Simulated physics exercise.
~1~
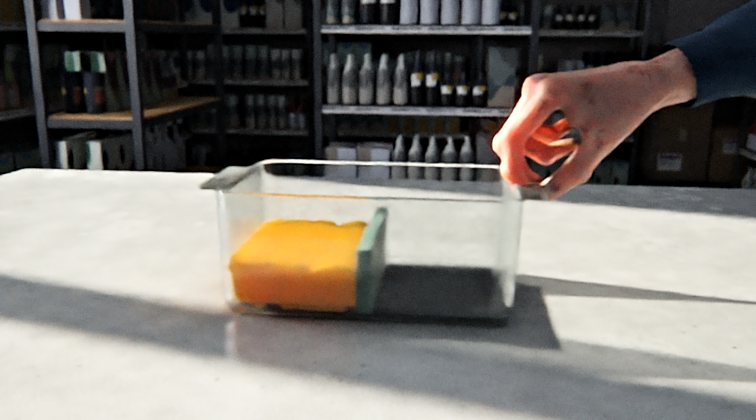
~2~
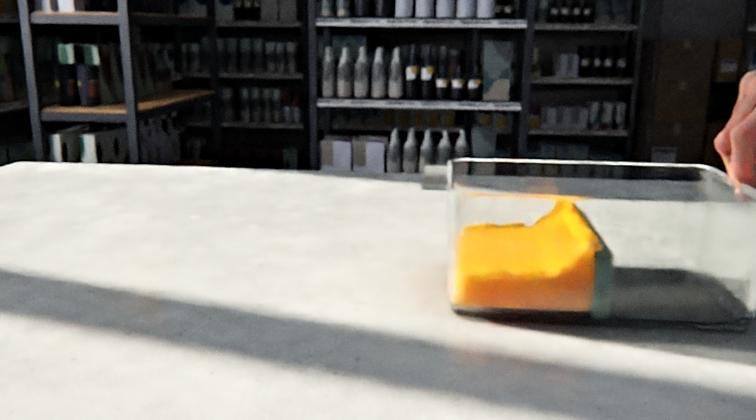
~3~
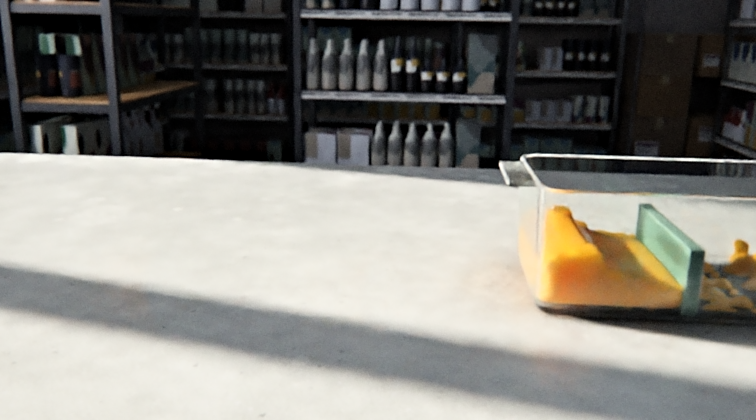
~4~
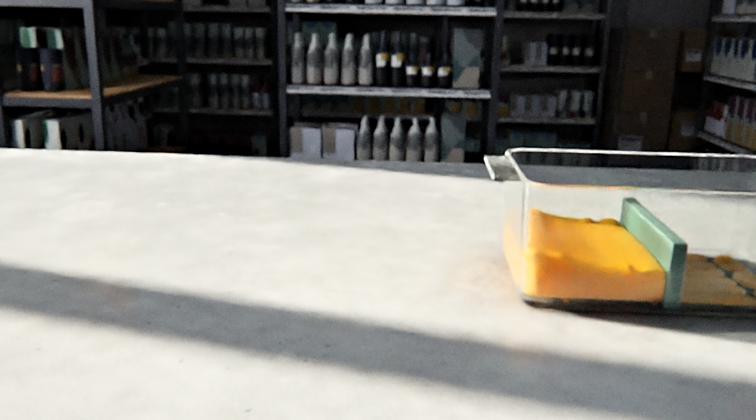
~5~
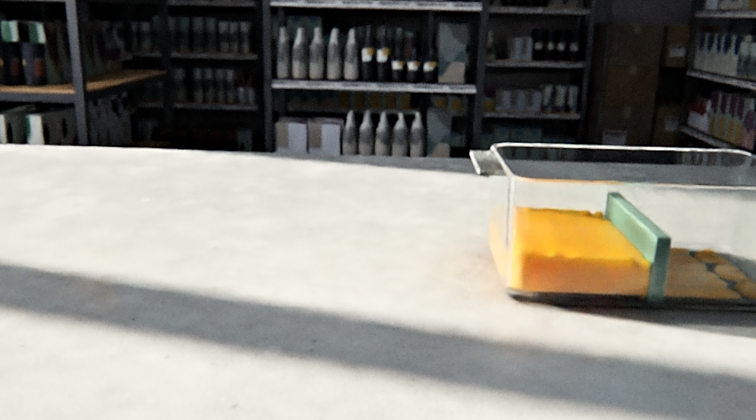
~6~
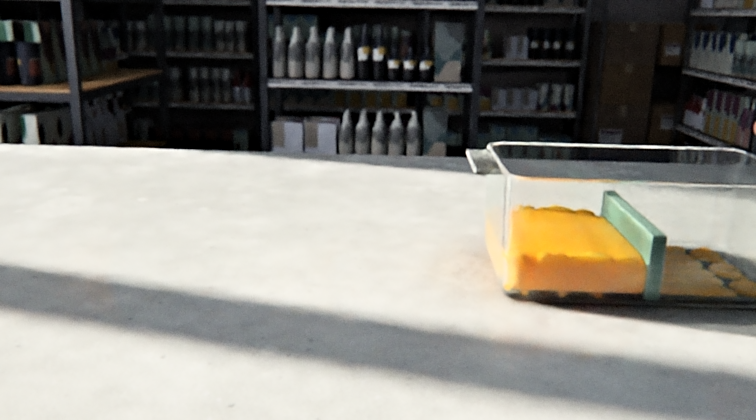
The footage shows a hand pulling a clear oblong tub to the right across a pale work surface, its orange juice surging against a green divider. Some spills into the right side, and the tub stops while the juice settles, mostly left of the divider.
